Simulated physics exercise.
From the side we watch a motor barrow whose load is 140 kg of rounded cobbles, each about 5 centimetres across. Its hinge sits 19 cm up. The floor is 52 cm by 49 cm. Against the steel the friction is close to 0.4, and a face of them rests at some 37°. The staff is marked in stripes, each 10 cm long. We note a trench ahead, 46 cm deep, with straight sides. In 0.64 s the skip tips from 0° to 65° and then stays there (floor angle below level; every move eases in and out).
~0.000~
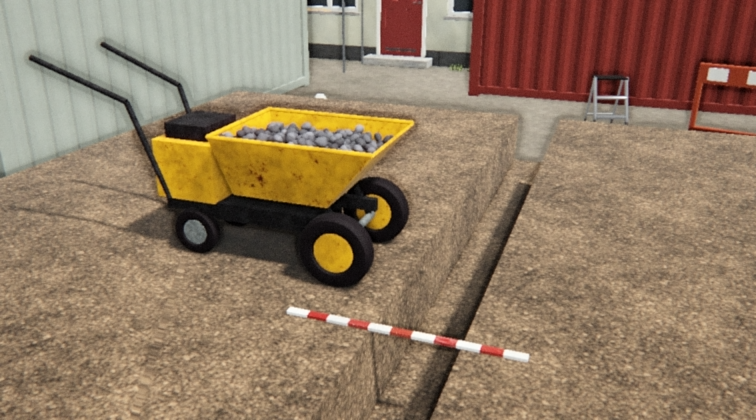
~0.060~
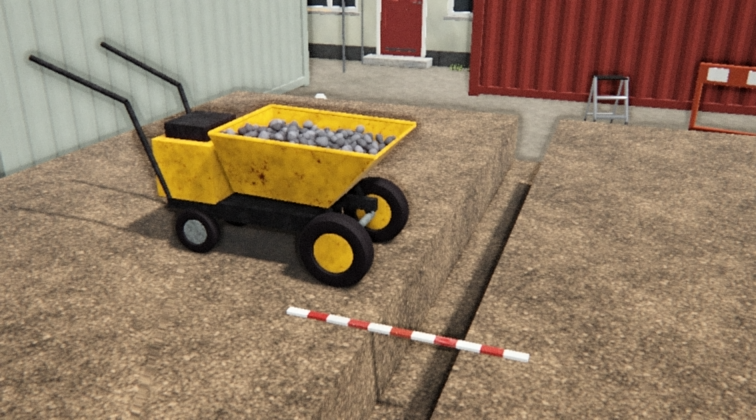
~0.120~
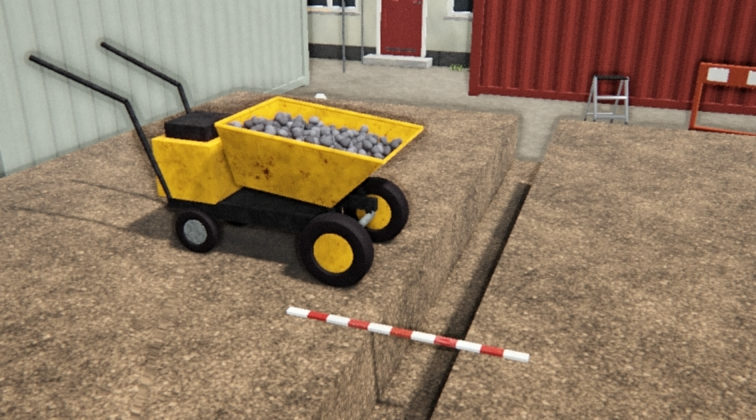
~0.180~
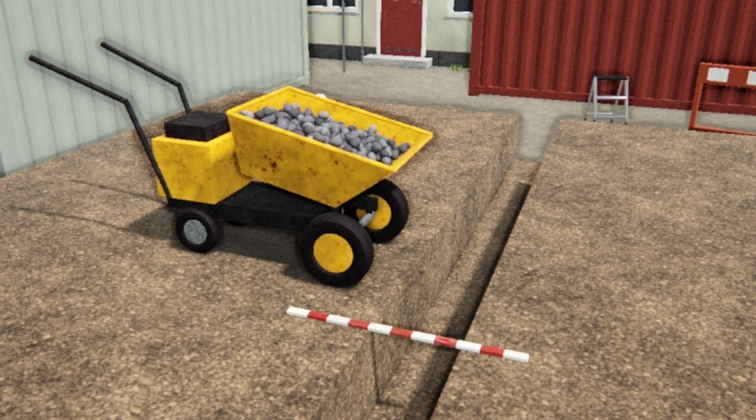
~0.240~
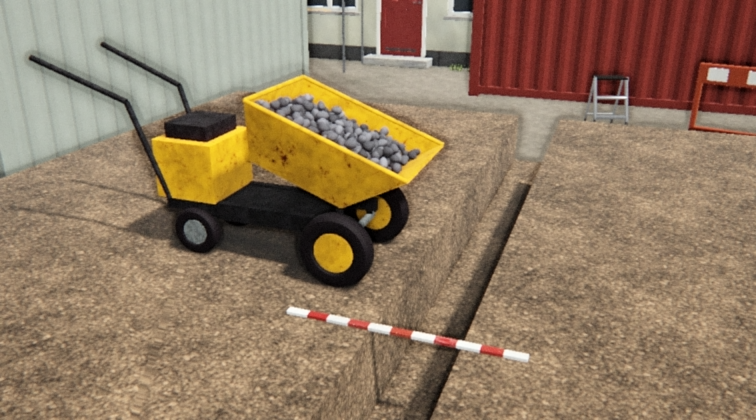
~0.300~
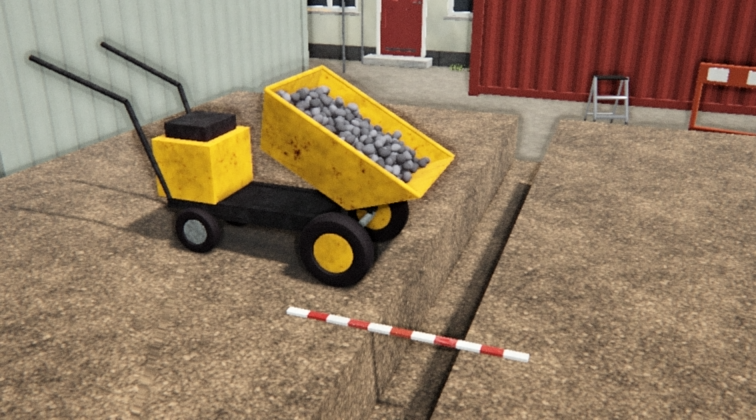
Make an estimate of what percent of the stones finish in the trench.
About 42 percent.
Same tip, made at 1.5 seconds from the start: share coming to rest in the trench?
It would be near 60 percent.
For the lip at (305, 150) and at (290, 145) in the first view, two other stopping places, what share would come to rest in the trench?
I'd say some 95 per cent and some 85 per cent.
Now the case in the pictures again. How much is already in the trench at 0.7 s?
By then, around 10 percent.
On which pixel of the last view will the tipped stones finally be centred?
I'd point somewhere around (511, 283).
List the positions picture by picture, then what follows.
Lip at (372, 156), floor tilted 0°, highest stones at (302, 133), in the first picture.
Lip at (375, 158), floor tilted 2°, highest stones at (294, 130); the stones move at 0.4 m/s on average, in the second picture.
The skip is at 6°, its lip at (383, 162); the top of the load is at (282, 122); the stones move at 0.8 m/s on average, in the third picture.
Lip at (394, 171), floor tilted 13°, highest stones at (288, 112); the stones move at 1.1 m/s on average, in the fourth picture.
Lip at (407, 182), floor tilted 21°, highest stones at (302, 103); the stones move at 1.2 m/s on average, in the fifth picture.
Lip at (420, 197), floor tilted 29°, highest stones at (317, 94); the stones move at 1.3 m/s on average, in the sixth picture.
After 0.5 s the floor is at 55°; 100 % in the skip; the foremost stones are at (433, 213).
After 0.7 s the floor is at 65°; 83 % in the skip, 8 % in the trench, 9 % past the trench; the foremost stones are at (516, 291).
After 1.1 s the floor is at 65°; 32 % in the skip, 12 % in the trench, 56 % past the trench; the foremost stones are at (677, 316).
After 3.0 s the floor is at 65°; 0 % in the skip, 42 % in the trench, 58 % past the trench; the foremost stones are past the picture's edge.
